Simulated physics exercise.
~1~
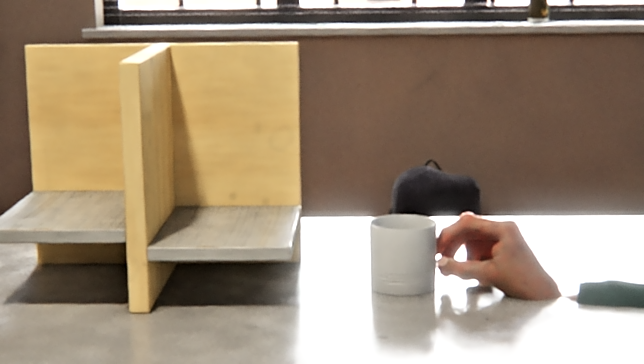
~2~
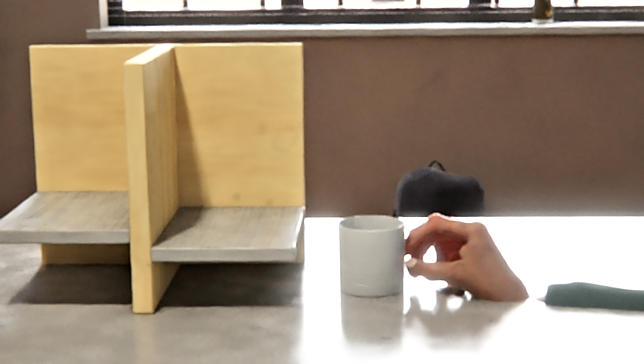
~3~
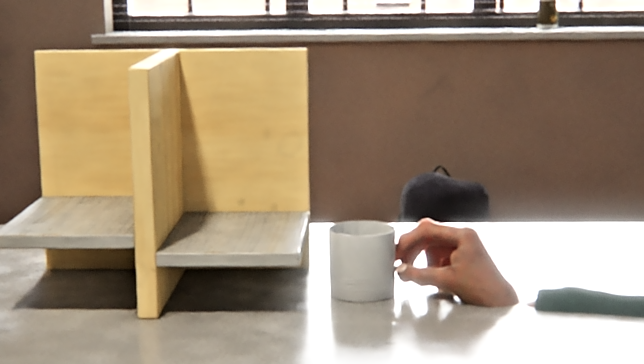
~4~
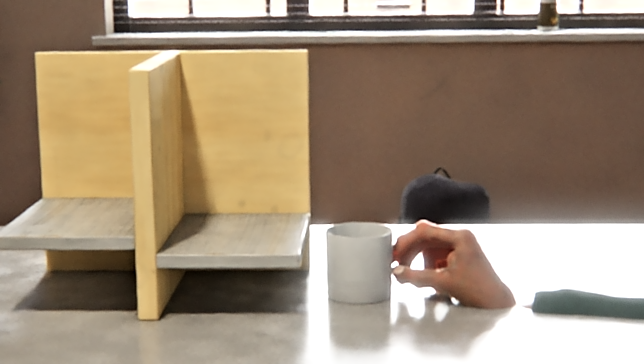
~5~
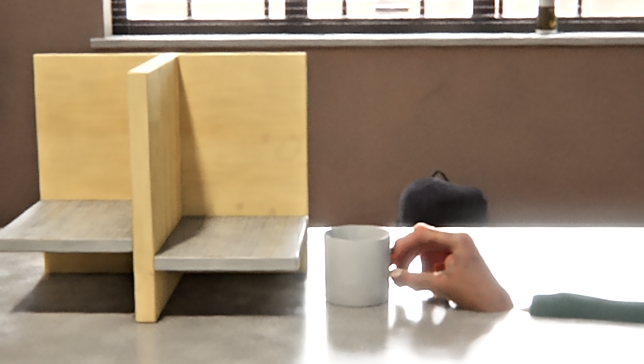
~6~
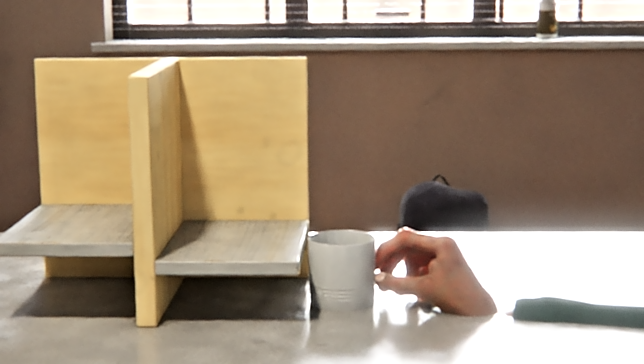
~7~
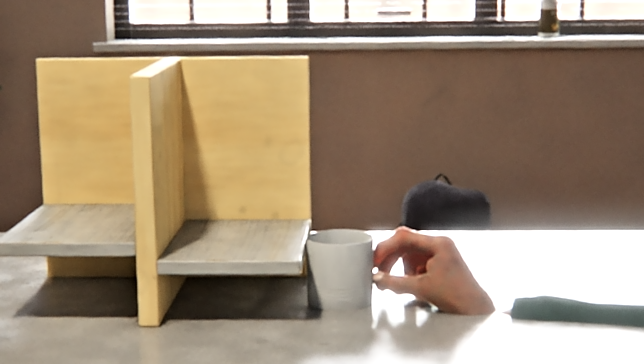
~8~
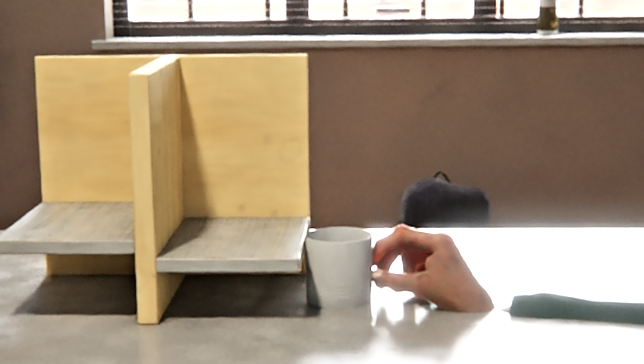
A white beaker, looking much like a plain mug, stands on a pale tabletop, with a hand reaching in from the right to hold its side. To the left is a wooden structure with an upright divider and grey shelf boards raised above the table. The hand slides the beaker left across the surface, then nearly pauses a short way from the shelf. It moves the beaker left again until it meets the end of the right-hand board. There the beaker stops, its rim about level with the board and too tall to pass beneath, the fingers still against it.
